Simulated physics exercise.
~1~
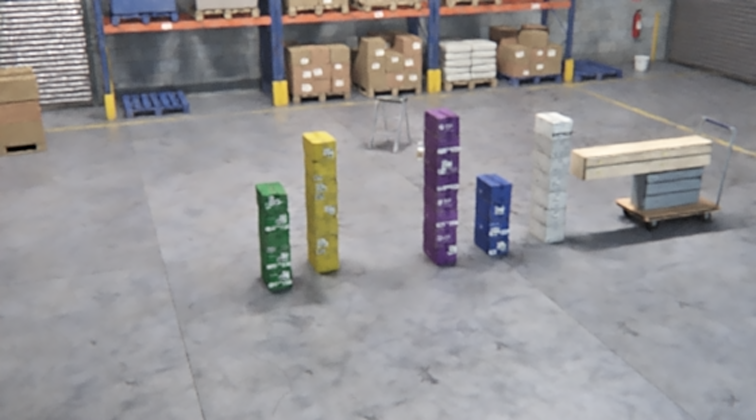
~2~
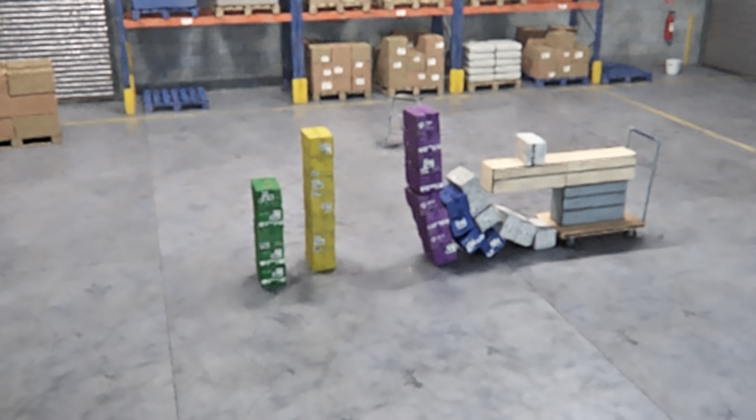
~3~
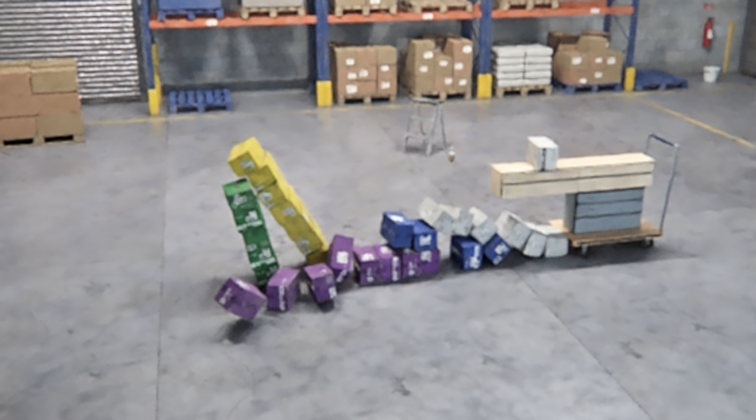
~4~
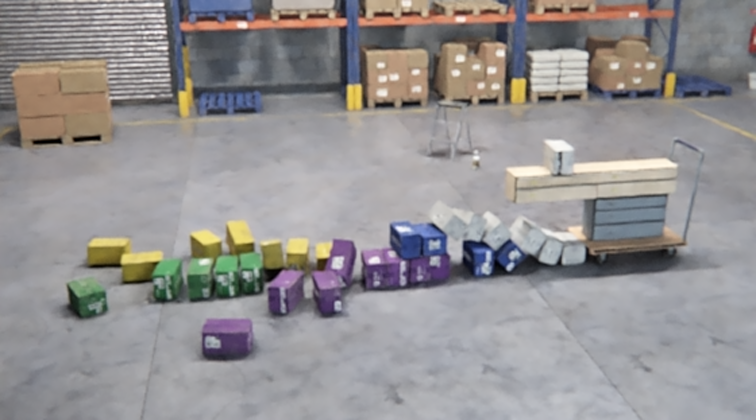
In this clip, a trolley carrying long, jutting pale beams moves left into a white stack of parcels in a warehouse, toppling it into the blue and purple stacks, which fall leftward and bring down the yellow and green ones, leaving parcels scattered across the floor.
